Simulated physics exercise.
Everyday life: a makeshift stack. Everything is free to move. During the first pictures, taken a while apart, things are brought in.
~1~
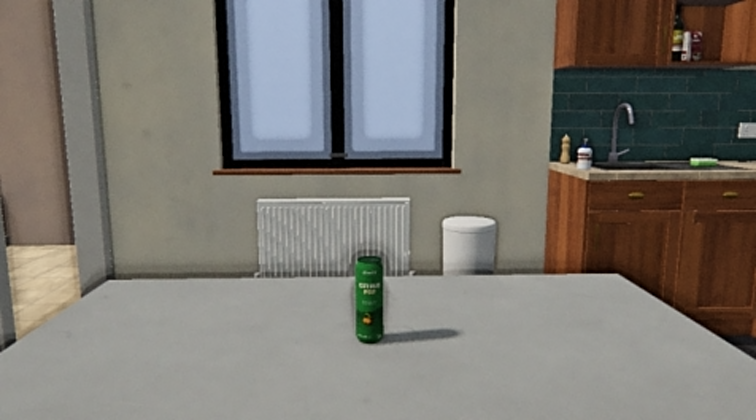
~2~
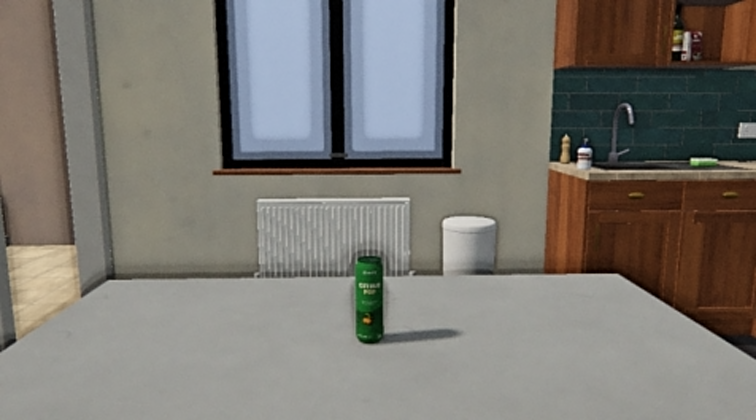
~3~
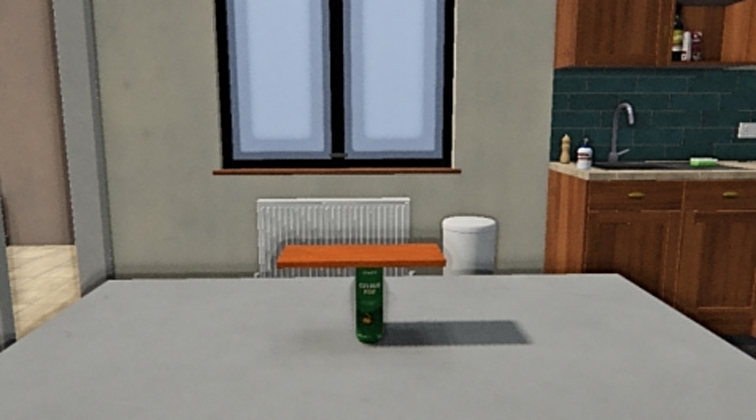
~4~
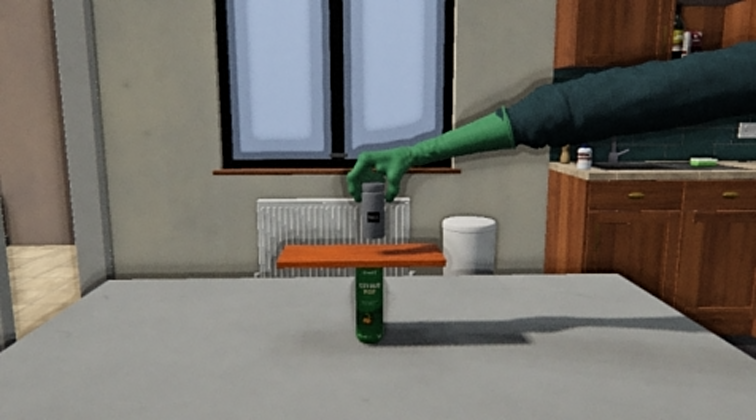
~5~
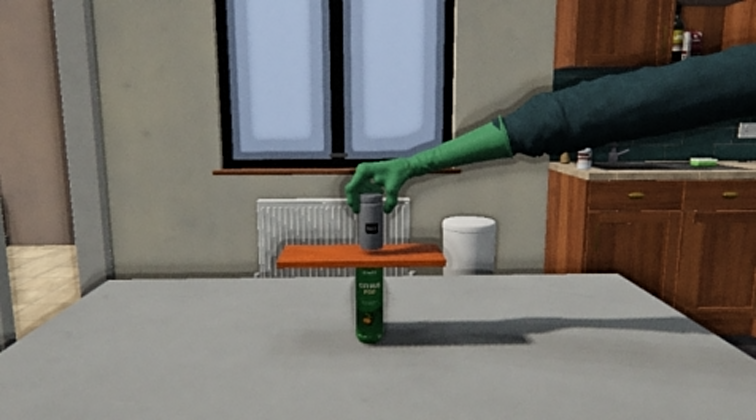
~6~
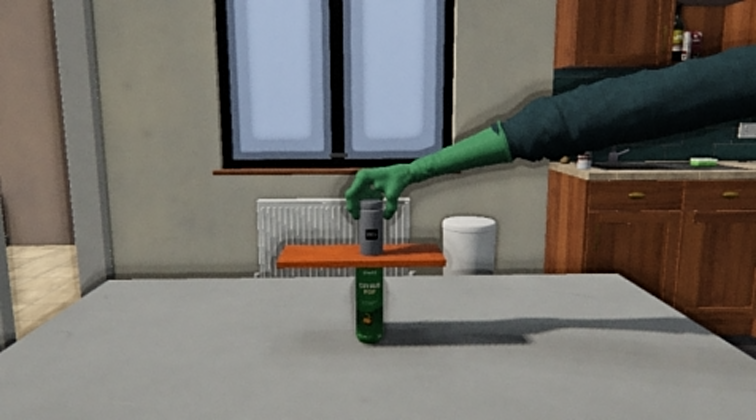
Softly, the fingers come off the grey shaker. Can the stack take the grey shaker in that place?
Ah, it stays steady all along.
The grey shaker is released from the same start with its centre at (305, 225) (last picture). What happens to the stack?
What happens next is that it goes down.
Then, 0.50 s after the last picture, nothing has stirred.
Then, 1.30 s after the last picture, grey shaker resting near (372, 228).
At rest, all 3 in place. Seen from the same camera at the end, grey shaker near (372, 228). The stack keeps its balance.
